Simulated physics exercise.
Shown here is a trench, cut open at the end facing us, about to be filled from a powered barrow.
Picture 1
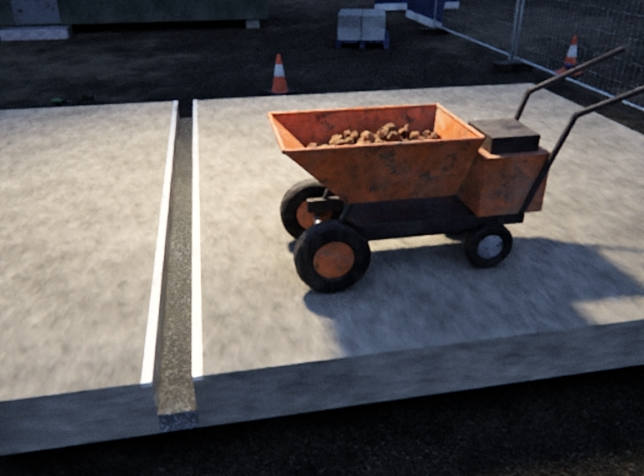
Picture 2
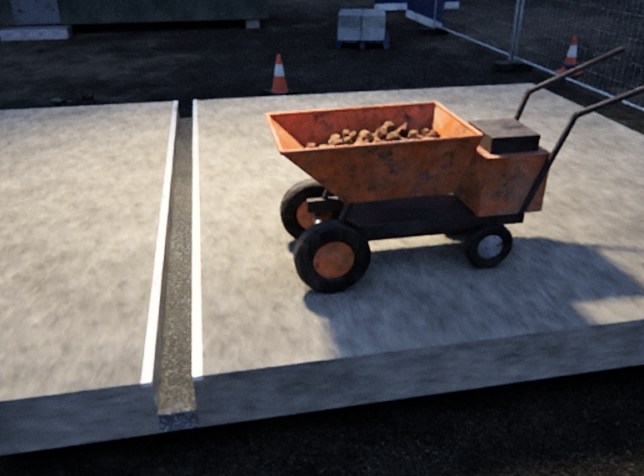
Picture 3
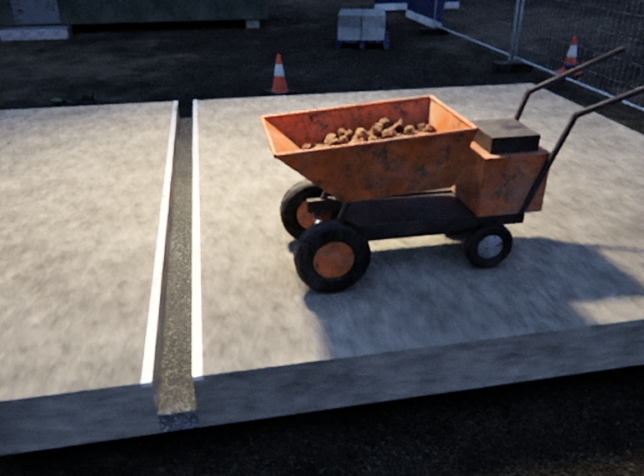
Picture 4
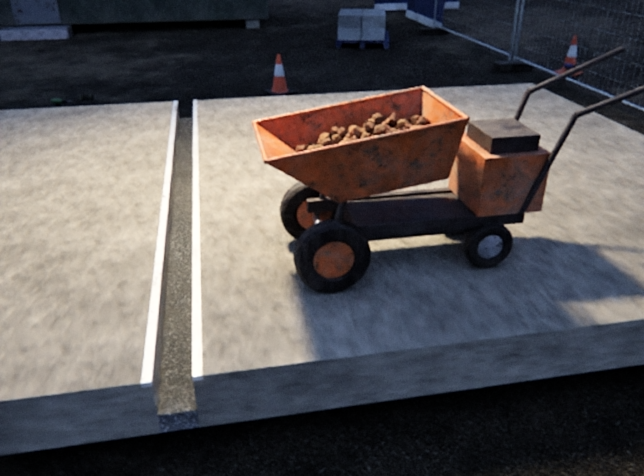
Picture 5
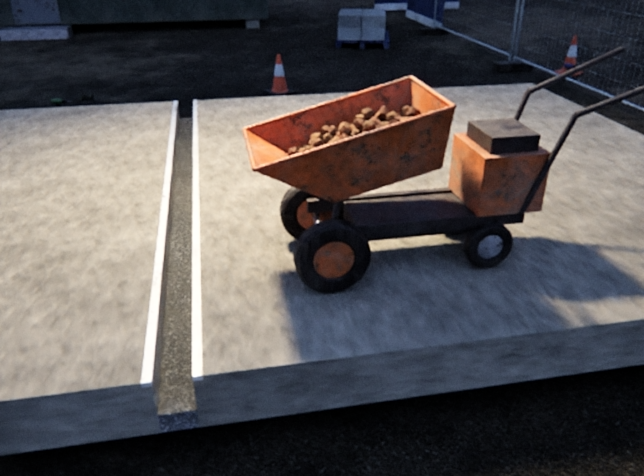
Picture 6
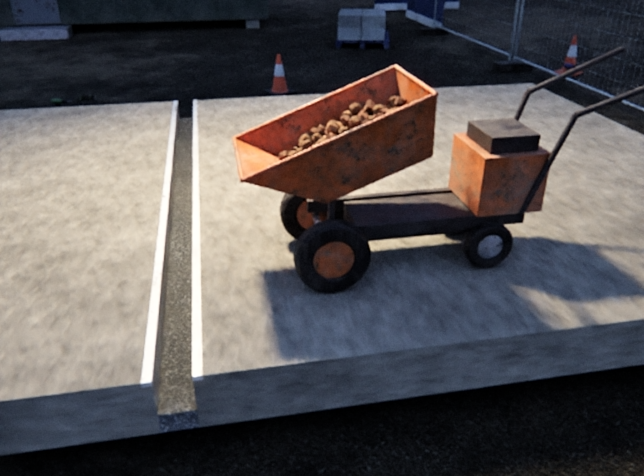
On a pale concrete slab in a fenced yard, seen from slightly above and to the side, a narrow trench edged with white lines runs away from the viewer. To its right stands a rusty orange barrow on black wheels, its skip holding brown clods. The skip steadily tilts down toward the left, its rear rising off the chassis, while the wheels and camera stay still.
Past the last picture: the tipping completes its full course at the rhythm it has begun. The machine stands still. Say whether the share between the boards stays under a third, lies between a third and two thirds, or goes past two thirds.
It lies between a third and two thirds.
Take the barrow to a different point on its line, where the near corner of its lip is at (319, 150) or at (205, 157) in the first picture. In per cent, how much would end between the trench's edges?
Roughly 50 and 0 percent respectively.
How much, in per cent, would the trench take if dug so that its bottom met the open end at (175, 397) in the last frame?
It works out to some 40 per cent.
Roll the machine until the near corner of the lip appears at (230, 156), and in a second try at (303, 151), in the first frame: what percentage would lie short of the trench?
0 and 20 in a hundred, in that order.
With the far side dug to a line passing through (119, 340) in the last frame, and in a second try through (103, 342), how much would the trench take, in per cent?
The first try comes to close to 80 per cent, the next to 90 per cent.
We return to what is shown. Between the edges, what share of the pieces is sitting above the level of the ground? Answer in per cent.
Close to 20 per cent.
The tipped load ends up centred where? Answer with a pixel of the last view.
The centre comes to rest near (173, 282).
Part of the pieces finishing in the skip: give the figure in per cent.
Some 15 per cent.
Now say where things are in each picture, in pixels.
The first frame shows lip of the skip (284, 152), level; top of the load (390, 150), clay clods; first edge of the trench (197, 331); far edge (151, 336), the trench under half as wide as the skip, and about as deep as wide.
The second frame shows lip of the skip (282, 153), tipped barely; top of the load (392, 140).
The third frame shows lip of the skip (276, 156), tipped barely; top of the load (388, 137).
The fourth frame shows lip of the skip (266, 162), tipped a little; top of the load (403, 133).
The fifth frame shows lip of the skip (255, 170), tipped a little; top of the load (393, 127).
The sixth frame shows lip of the skip (242, 181), tipped clearly; top of the load (386, 115); first edge of the trench (197, 331); far edge (151, 336).
Just after the last frame, skip tipped steeply; every one in the skip.
A moment on, skip tipped right over; roughly a third in the skip; about a tenth short of the trench; roughly half in or heaped over the trench; about a tenth beyond it.
Further on, skip tipped right over; about a tenth in the skip; about a tenth short of the trench; roughly half in or heaped over the trench; roughly a quarter beyond it.
When it is over, skip tipped right over; about a tenth in the skip; about a tenth short of the trench; roughly half in or heaped over the trench; roughly a quarter beyond it.
